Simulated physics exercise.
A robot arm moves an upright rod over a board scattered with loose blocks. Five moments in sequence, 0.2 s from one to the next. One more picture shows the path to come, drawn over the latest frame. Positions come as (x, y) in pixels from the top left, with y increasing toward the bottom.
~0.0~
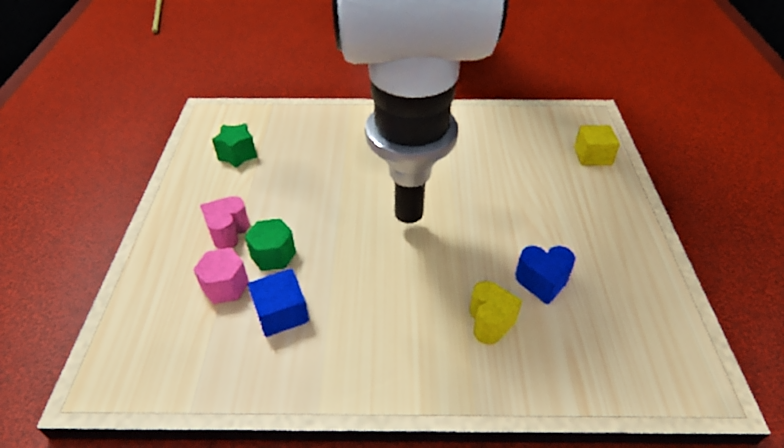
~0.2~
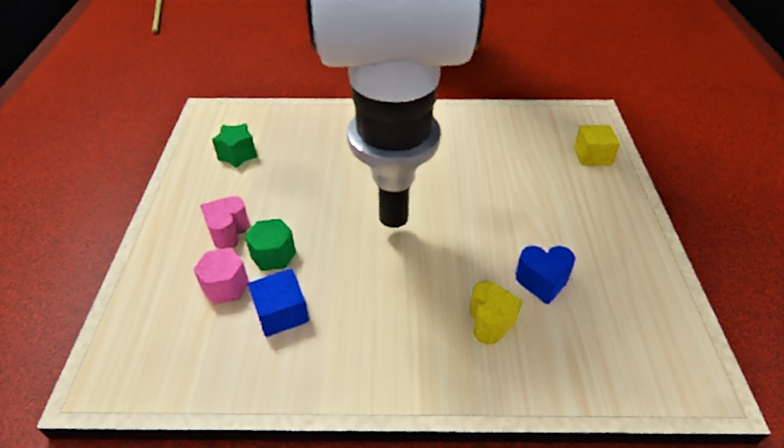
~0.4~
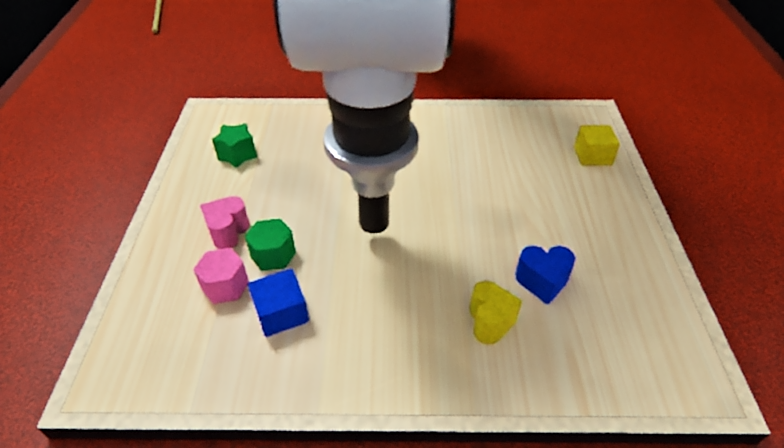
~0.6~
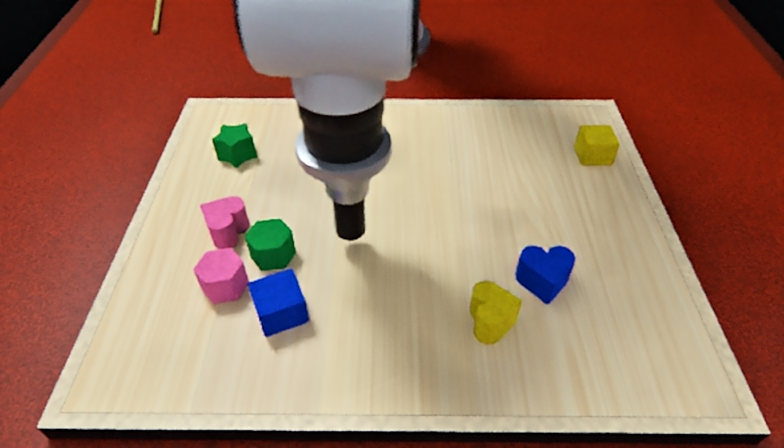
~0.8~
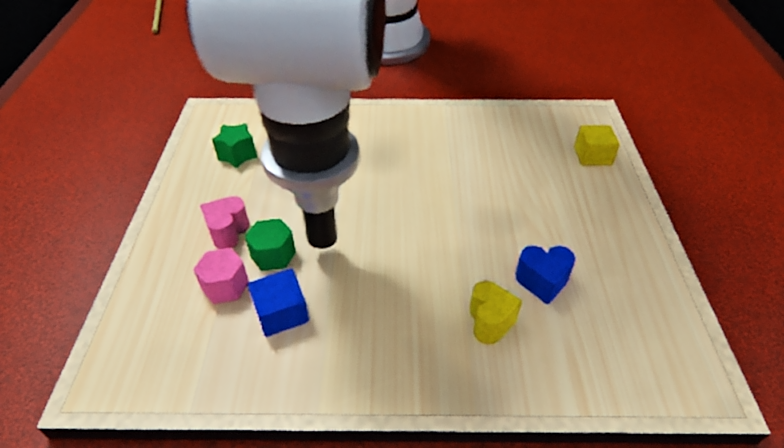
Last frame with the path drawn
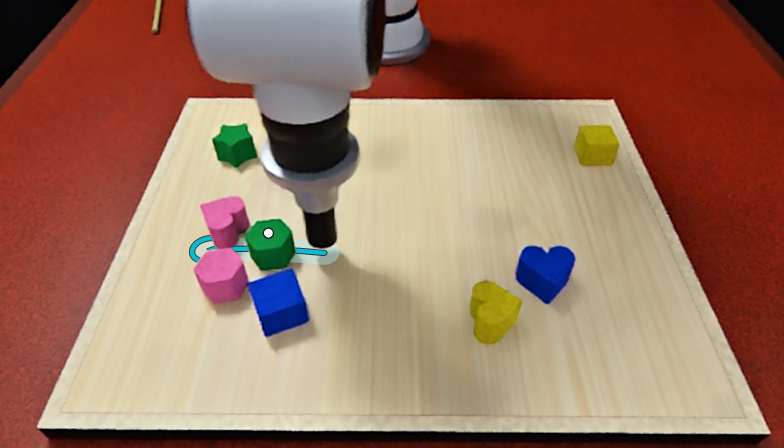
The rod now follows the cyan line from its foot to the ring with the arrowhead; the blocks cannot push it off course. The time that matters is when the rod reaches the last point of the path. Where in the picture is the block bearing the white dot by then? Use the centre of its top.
Pixel (169, 250).
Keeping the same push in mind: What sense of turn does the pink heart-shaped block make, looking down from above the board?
The block spins clockwise.
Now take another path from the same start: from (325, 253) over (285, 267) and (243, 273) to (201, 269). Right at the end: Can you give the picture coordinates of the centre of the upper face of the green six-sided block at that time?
Its top middle: (188, 222).
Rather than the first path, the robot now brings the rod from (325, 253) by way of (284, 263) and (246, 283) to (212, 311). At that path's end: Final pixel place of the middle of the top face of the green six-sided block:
I'd place it at (228, 235), taking the centre of its top.
The drawn path runs from (325, 253) by way of (286, 250) and (247, 249) to (207, 249); the dot is on the green six-sided block.
On the path given first. One third of the way, rod at (282, 235); green six-sided block at (241, 234).
Two thirds of the way, rod at (242, 234); pink six-sided block at (201, 275), turned 45° anticlockwise; pink heart-shaped block at (211, 209), turned 45° clockwise; green six-sided block at (203, 240), turned 40° anticlockwise.
At the end, rod at (202, 235); pink six-sided block at (198, 277), turned 55° anticlockwise; pink heart-shaped block at (204, 206), turned 65° clockwise; green six-sided block at (169, 250), turned 85° anticlockwise; blue square block not moved.
